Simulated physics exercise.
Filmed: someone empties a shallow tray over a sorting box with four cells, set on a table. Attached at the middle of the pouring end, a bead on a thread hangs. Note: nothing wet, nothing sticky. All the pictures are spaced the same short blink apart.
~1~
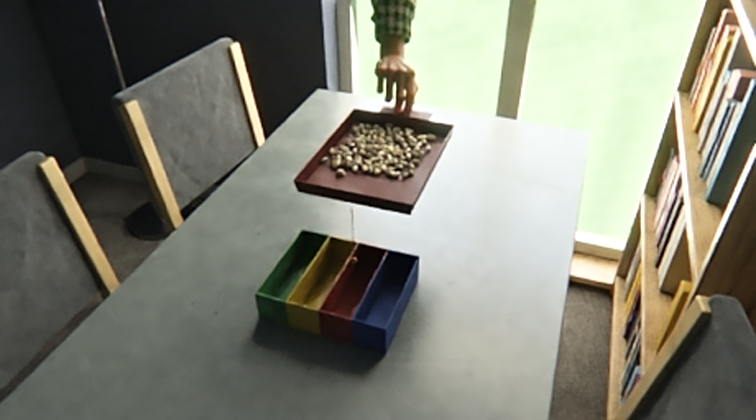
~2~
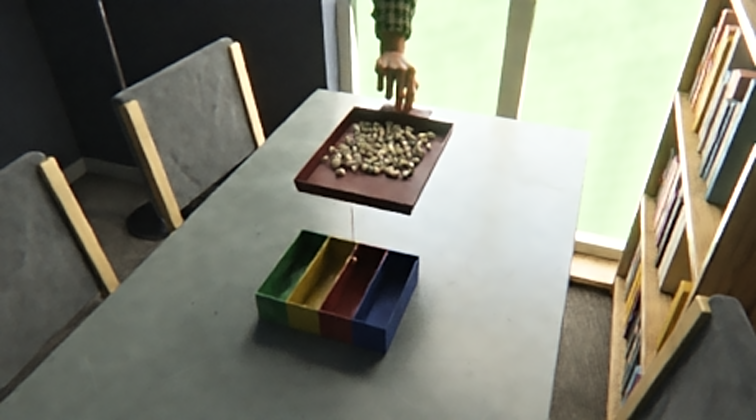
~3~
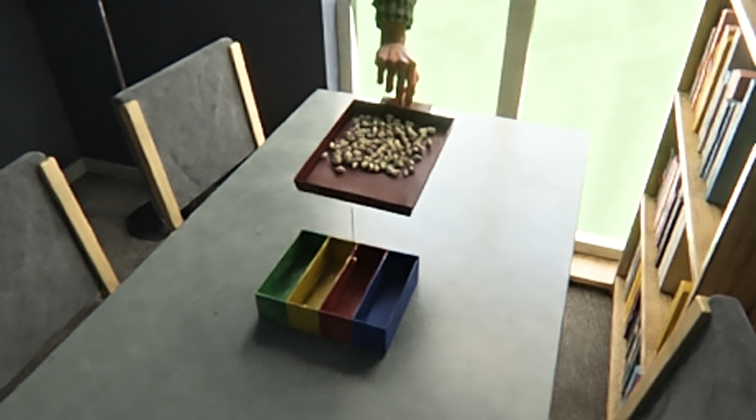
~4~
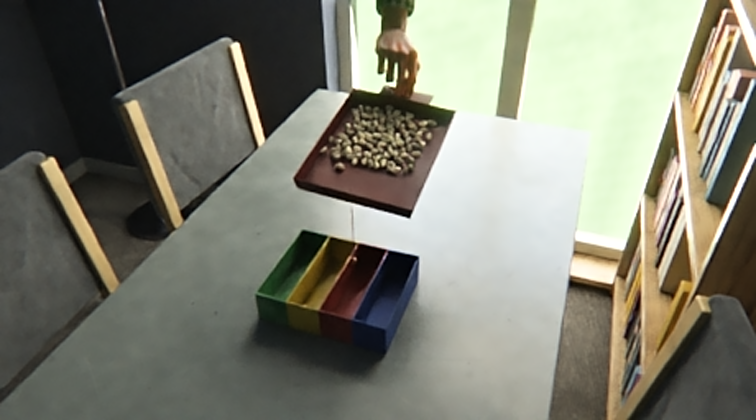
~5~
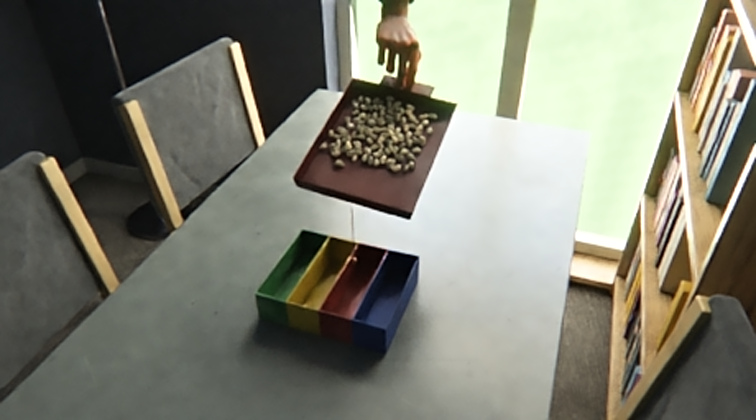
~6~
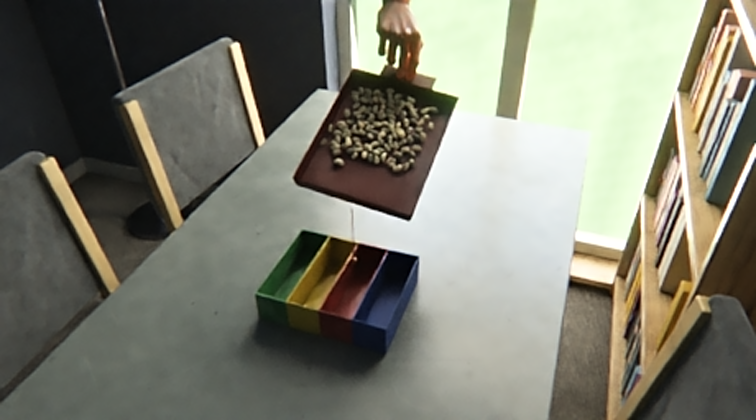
A dark red tray of pale beans hangs above a grey table in a room seen from above at an angle, with grey chairs at left and a bookshelf and bright window at right. Below it sits a box with green, yellow, red and blue cells, left to right. A hand lifts the tray's far end, tilting it steadily toward the viewer and slightly down at right, while the camera stays still.
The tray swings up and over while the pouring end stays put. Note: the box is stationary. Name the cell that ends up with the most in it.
Most ends up in the blue cell.
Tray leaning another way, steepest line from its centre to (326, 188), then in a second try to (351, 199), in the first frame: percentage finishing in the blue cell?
In turn, 0 percent and then 20 percent.
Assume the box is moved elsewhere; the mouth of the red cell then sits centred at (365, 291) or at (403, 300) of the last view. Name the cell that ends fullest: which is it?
First try: The cell in blue. Second try: The cell in red.
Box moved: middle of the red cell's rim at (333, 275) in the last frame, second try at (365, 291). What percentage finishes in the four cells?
Roughly 20 % and then 90 %.
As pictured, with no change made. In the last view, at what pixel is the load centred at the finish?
Roughly at (389, 315), give or take.
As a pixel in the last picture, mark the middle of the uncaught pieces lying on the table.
(428, 334), roughly.
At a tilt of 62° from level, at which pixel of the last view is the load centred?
Somewhere about (385, 194).
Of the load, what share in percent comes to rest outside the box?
Call it some 30 percent of the pieces.
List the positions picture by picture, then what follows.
The first frame shows corners of the pouring end at (297, 179) and (410, 202), level; middle of the load at (376, 148), white beans; bead on its thread at (354, 261); green cell at (272, 307); yellow cell at (303, 316); red cell at (336, 325); blue cell at (369, 334).
The second frame shows corners of the pouring end at (297, 179) and (410, 203), level; middle of the load at (376, 146).
The third frame shows corners of the pouring end at (297, 178) and (411, 205), tipped barely, lowest at the right corner; middle of the load at (376, 142).
The fourth frame shows corners of the pouring end at (296, 177) and (411, 208), tipped a little, lowest at the right corner; middle of the load at (376, 136).
The fifth frame shows corners of the pouring end at (296, 177) and (411, 210), tipped clearly, lowest at the right corner; middle of the load at (377, 130).
The sixth frame shows corners of the pouring end at (296, 176) and (411, 213), tipped clearly, lowest at the right corner; middle of the load at (377, 125); green cell at (272, 307); yellow cell at (303, 316); red cell at (336, 325); blue cell at (369, 334).
Soon, tray tipped steeply; nearly all on the tray; a stray few falling or outside the box.
A while on, tray tipped right over; about half on the tray; a small part in the blue cell; a stray few in the red cell; about a third falling or outside the box.
Towards the end, tray tipped past a quarter turn; about half in the blue cell; a small part in the red cell; about a third falling or outside the box.
Finally, tray tipped past a quarter turn; about half in the blue cell; a small part in the red cell; none in the yellow cell; none in the green cell; about a third outside the box.
